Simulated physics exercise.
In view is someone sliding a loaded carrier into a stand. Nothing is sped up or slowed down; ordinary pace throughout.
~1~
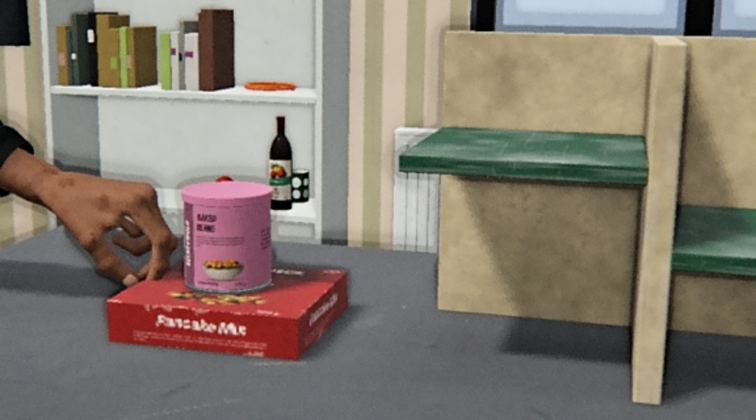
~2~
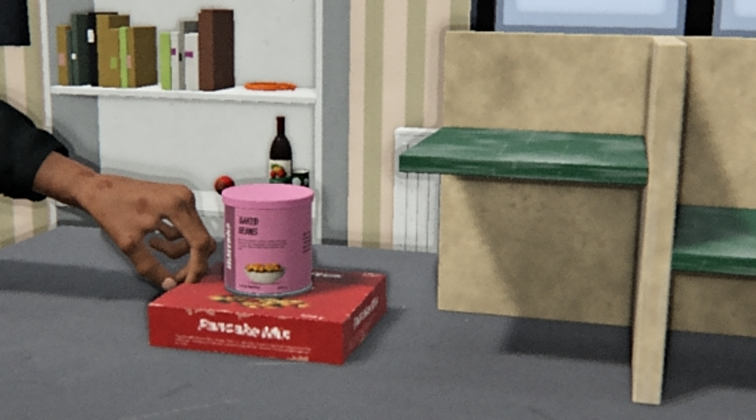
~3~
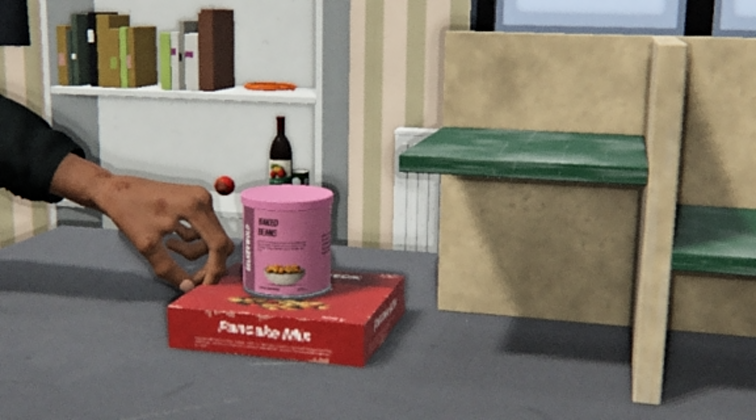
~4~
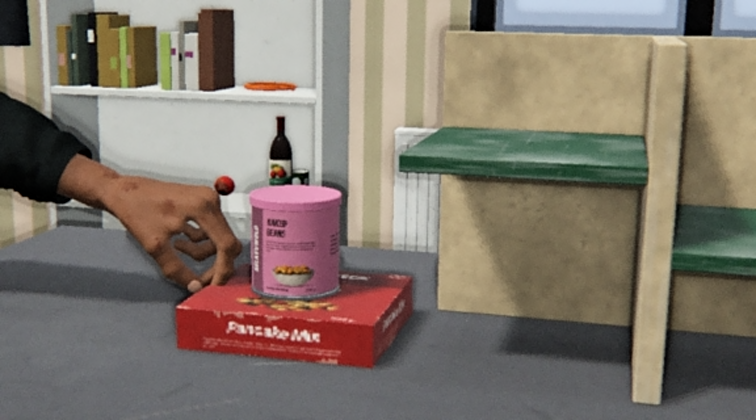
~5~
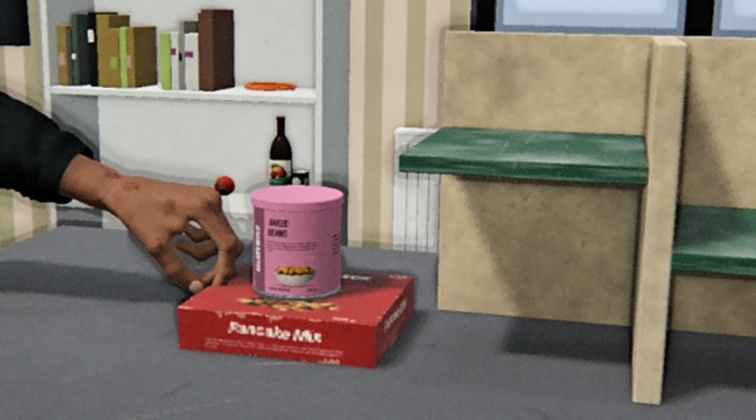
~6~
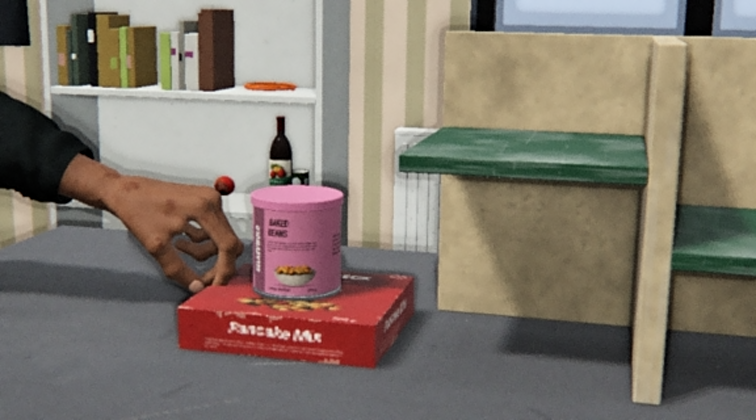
A hand in a dark sleeve reaches in from the left over a grey tabletop, seen from a still, slightly raised view in a room with striped walls. It rests behind a flat red pancake mix box carrying a pink can, with white shelves of books and a bottle behind and a tan stand with green shelves at right. The hand slides box and can together a short way right, slowing until they barely move.
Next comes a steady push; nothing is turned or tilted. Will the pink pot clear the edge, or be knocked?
Outcome: The pink pot passes below.
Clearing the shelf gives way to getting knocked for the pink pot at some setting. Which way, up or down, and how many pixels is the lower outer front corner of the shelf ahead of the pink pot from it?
About 52 pixels down.
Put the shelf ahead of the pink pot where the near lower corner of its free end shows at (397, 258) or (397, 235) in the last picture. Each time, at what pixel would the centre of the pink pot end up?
First setting: About (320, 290); second: About (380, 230).
Then, 1.10 s past the last view, pink pot riding along near (379, 249).
Finally, the pink pot clears the shelf, near (509, 259).
